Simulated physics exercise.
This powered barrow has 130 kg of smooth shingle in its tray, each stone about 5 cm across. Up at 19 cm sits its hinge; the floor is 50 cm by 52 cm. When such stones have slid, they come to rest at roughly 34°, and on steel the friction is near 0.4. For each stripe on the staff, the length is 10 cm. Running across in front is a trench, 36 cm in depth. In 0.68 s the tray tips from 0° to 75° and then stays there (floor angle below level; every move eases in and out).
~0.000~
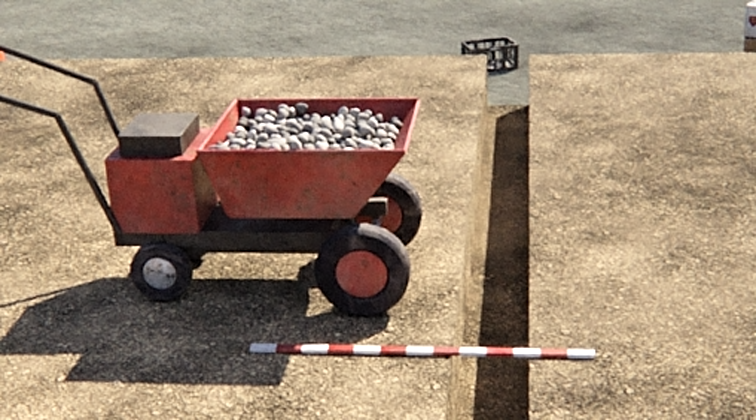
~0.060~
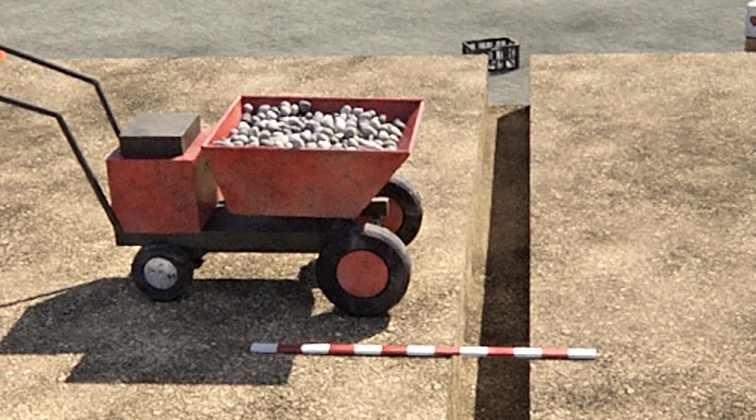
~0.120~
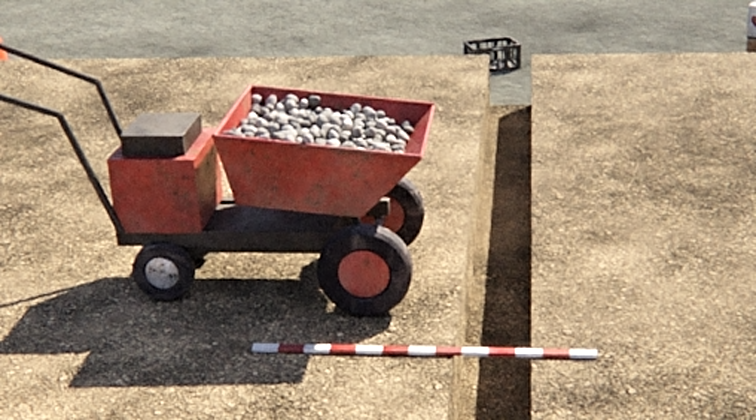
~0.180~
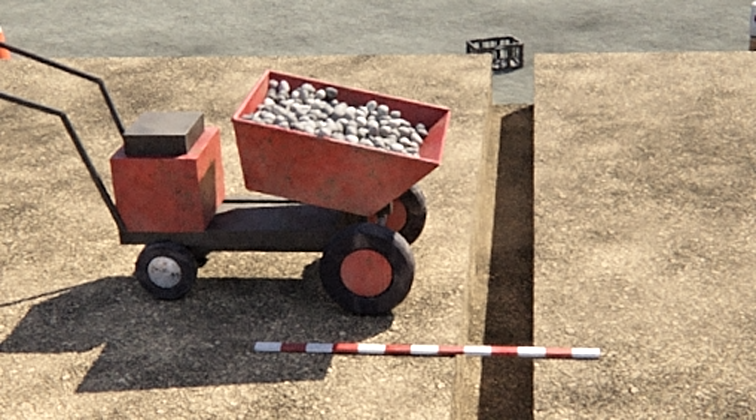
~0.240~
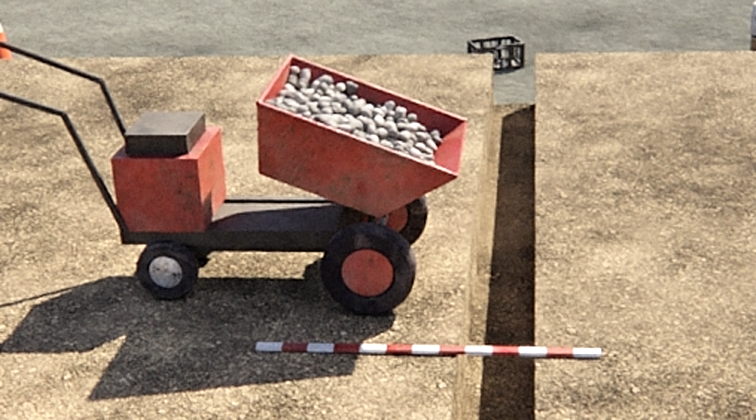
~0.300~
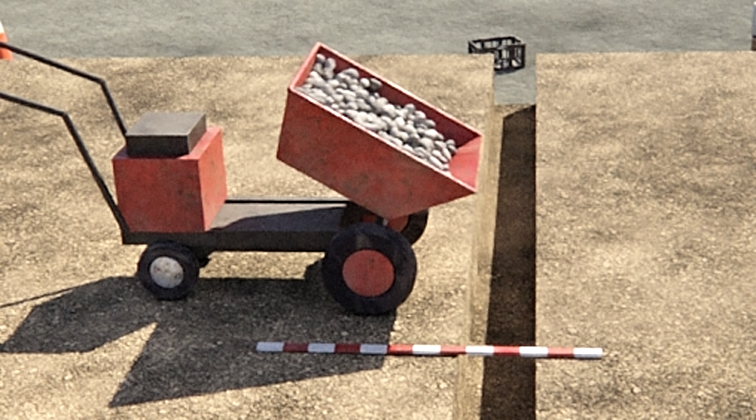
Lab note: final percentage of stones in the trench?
Approx. 29 %.
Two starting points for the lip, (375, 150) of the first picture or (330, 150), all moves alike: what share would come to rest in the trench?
First place: Near 60%; second place: Near 90%.
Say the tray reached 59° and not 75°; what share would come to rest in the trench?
With that change, near 30 per cent.
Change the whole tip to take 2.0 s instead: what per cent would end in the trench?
Roughly 45% would finish there.
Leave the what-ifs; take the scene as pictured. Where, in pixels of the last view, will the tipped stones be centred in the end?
Somewhere near pixel (592, 277).
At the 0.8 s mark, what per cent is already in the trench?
Close to 5 per cent at that time.
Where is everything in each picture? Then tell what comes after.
In the first picture, lip at (405, 152), floor tilted 0°, highest stones at (313, 120).
In the second picture, the tray is at 2°, its lip at (410, 153); the top of the load is at (294, 119); the stones move at 0.4 m/s on average.
In the third picture, lip at (421, 158), floor tilted 6°, highest stones at (284, 107); the stones move at 0.8 m/s on average.
In the fourth picture, the tray is at 13°, its lip at (439, 165); the top of the load is at (283, 96); the stones move at 1.1 m/s on average.
In the fifth picture, lip at (457, 177), floor tilted 21°, highest stones at (299, 84); the stones move at 1.3 m/s on average.
In the sixth picture, the tray is at 31°, its lip at (474, 193); the top of the load is at (320, 75); the stones move at 1.4 m/s on average.
After 0.5 s the floor is at 63°; 100 % in the tray; the foremost stones are at (500, 219).
After 0.8 s the floor is at 75°; 57 % in the tray, 7 % in the trench, 36 % past the trench; the foremost stones are at (620, 278).
After 1.1 s the floor is at 75°; 10 % in the tray, 18 % in the trench, 71 % past the trench; the foremost stones are past the picture's edge.
After 3.1 s the floor is at 75°; 0 % in the tray, 29 % in the trench, 71 % past the trench; the foremost stones are past the picture's edge.
